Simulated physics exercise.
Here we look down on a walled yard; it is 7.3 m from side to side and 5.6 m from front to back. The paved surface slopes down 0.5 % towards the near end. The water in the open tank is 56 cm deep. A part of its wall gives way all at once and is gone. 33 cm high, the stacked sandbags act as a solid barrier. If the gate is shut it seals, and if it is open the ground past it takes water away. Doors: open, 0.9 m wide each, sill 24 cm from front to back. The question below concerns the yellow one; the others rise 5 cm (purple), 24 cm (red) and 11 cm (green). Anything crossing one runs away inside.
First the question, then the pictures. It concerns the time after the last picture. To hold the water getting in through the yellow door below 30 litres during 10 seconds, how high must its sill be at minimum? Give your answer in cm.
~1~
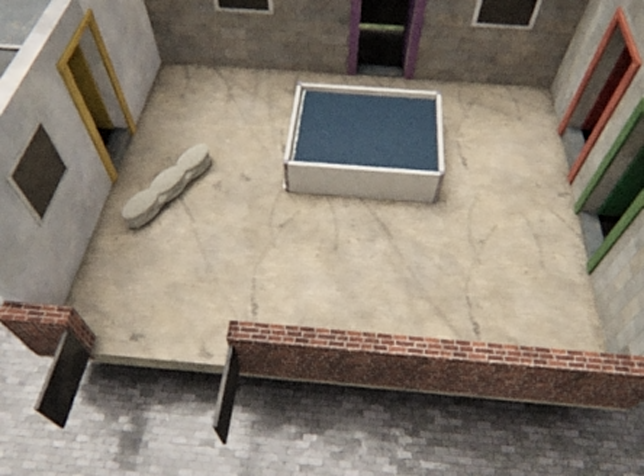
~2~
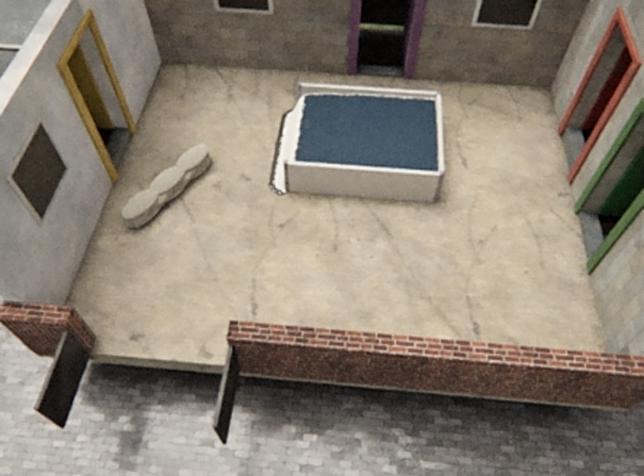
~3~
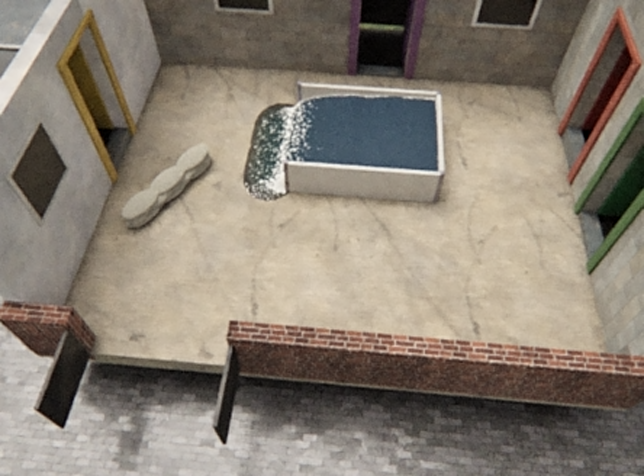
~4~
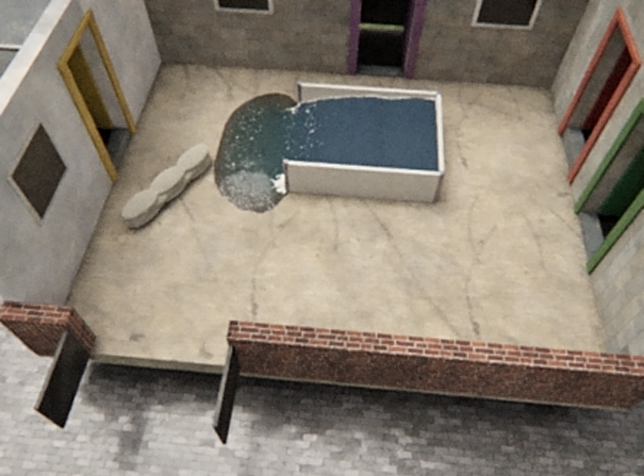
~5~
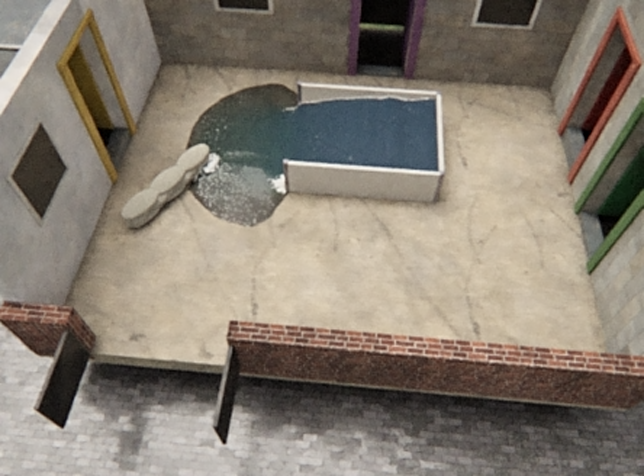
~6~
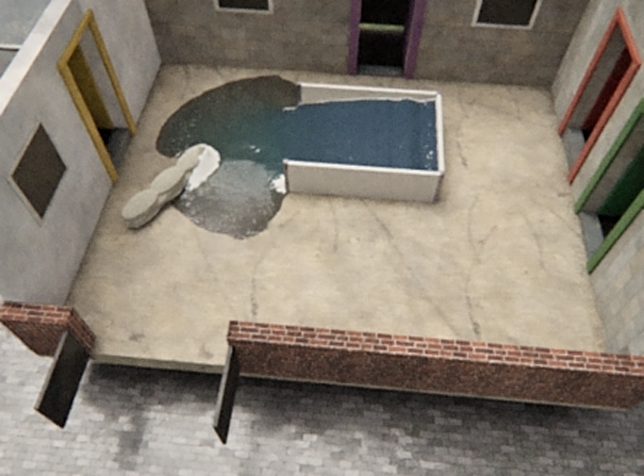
15 cm.
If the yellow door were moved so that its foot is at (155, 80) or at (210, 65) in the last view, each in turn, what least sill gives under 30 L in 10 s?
You'd want roughly 23 cm there first, then roughly 16 cm.
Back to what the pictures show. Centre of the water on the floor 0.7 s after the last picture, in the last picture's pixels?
My guess is close to (305, 150).
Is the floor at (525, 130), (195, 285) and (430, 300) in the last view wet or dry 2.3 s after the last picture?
One by one: Clear, drenched, clear.
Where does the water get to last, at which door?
Green, last of all.
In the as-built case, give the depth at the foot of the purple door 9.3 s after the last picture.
You'd measure close to 4.0 cm there.
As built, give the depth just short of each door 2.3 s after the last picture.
Depths in cm: Purple 0, red 0, yellow 16, green 0.
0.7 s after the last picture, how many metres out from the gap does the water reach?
About 3.4 m.
Then, 0.7 s after the last picture water covers 25 % of the floor, deepest (32 cm) near (141, 115); 14 cm at the yellow door, 2 litres in over its 19 cm sill.
Then, 2.3 s after the last picture water covers 35 % of the floor, deepest (31 cm) near (141, 115); 16 cm at the yellow door, 8 litres in over its 19 cm sill.
Then, 9.3 s after the last picture water covers 85 % of the floor, deepest (8 cm) near (607, 381); 5 cm at the yellow door, 10 litres in over its 19 cm sill.
At the yellow door as built, the water peaked near 19 cm, 1.7 s after the last picture.
With a sill of 13.5 cm, 40 litres would have come in within the 10 s; with 18.5 cm, 11 litres. So under 30 litres takes about 15 cm.
